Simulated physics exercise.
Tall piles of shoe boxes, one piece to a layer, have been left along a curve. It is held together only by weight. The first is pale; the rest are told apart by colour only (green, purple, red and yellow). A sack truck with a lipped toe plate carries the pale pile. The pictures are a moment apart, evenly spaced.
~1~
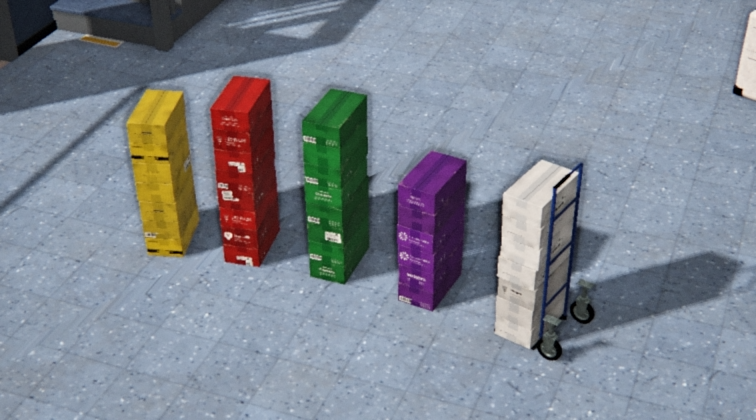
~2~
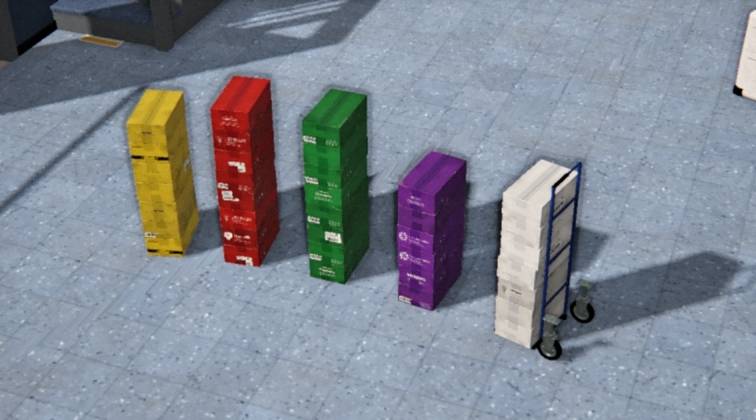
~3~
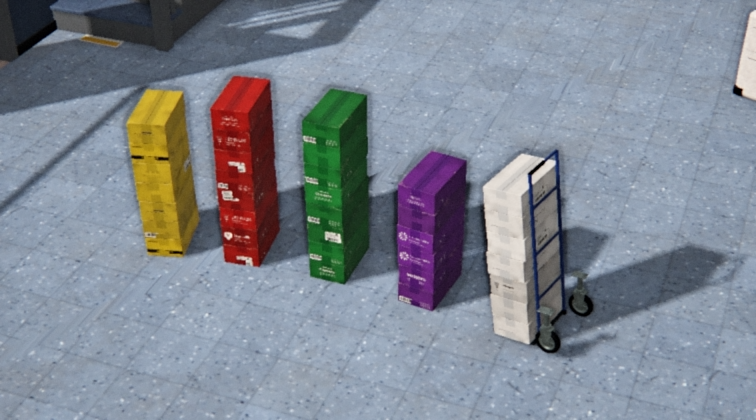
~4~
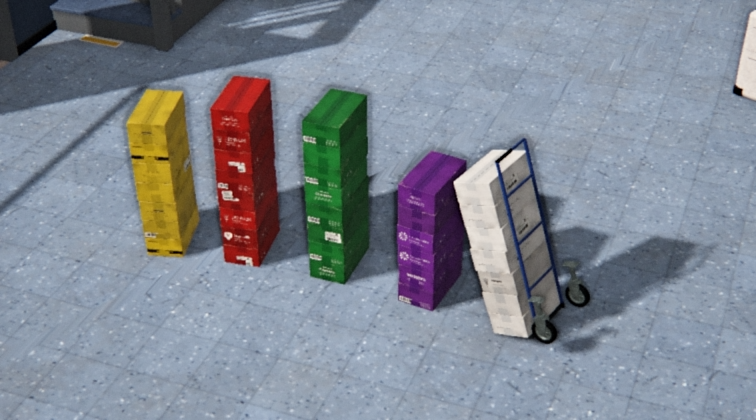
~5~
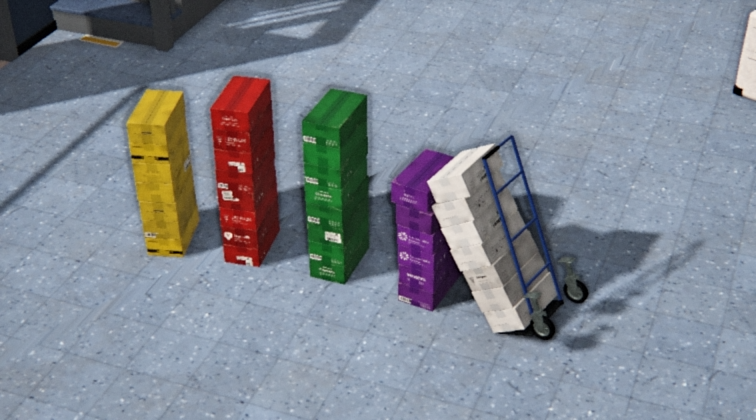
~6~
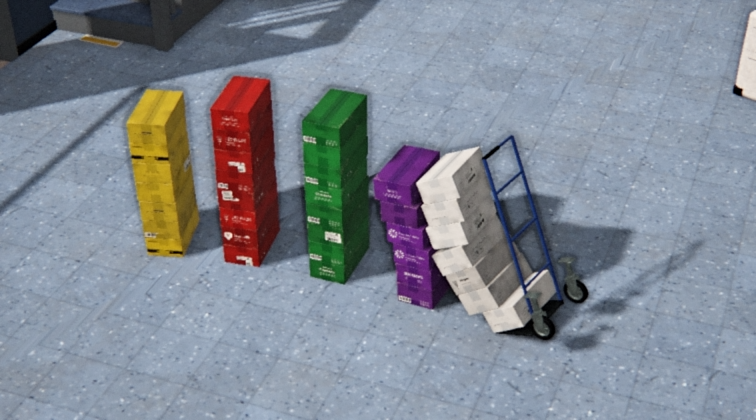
At the start, yellow, red, green, purple and white stacks of boxes stand in a curved row, the white one on a blue hand truck. The truck rocks to the left, tilting the white stack into the purple one, whose upper boxes shift left as the white boxes separate from the frame.
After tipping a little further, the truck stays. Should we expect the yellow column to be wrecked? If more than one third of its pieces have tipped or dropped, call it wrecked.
Yes, it is wrecked.
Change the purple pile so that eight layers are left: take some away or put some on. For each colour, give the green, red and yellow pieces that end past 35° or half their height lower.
The counts are green 8, red 8 and yellow 6.
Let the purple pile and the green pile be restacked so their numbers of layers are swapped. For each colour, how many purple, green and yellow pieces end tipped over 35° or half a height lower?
Pieces down at the end - purple: 7, green: 6, yellow: 7.
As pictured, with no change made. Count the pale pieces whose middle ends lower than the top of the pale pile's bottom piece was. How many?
Counting them up gives 3.
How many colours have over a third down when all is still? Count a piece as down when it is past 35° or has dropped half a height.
The answer is 4.
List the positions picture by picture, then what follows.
In the first frame (we follow the side turned to the camera), truck frame (552, 222) level; top yellow box (156, 107); top red box (241, 93); no other piece has moved.
Truck frame (551, 221) level; top yellow box (156, 107), in the second frame.
Truck frame (532, 210) rocked a little, top of the pale pile leaning a little; top yellow box (156, 107); no other piece has moved, in the third frame.
Truck frame (506, 198) rocked clearly, top of the pale pile leaning clearly; top yellow box (156, 107); no other piece has moved, in the fourth frame.
Truck frame (495, 195) rocked clearly, top of the pale pile leaning well over; top yellow box (156, 107); top purple box (427, 170) displaced a little; one has shifted, in the fifth frame.
Truck frame (495, 195) rocked clearly, top of the pale pile leaning clearly; top yellow box (156, 107); top purple box (407, 165) tipped barely; steepest lean, the box at (405, 236); 6 stirred so far, in the sixth frame.
Soon, 7 of the pale pile down; none of the 7 yellow boxes down (4 of 29 in all colours); top yellow box unmoved; top purple box tipped clearly, half its height lower.
A while on, 6 of the pale pile down; none of the 7 yellow boxes down (13 of 29 in all colours); top yellow box displaced about its own height; top purple box tipped well over, some three heights lower.
Towards the end, 6 of the pale pile down; 6 of the 7 yellow boxes down (27 of 29 in all colours); top yellow box on its side; top green box tipped well over, some four heights lower.
Finally, 6 of the pale pile down; 6 of the 7 yellow boxes down (27 of 29 in all colours); top yellow box upside down; top red box on its side.
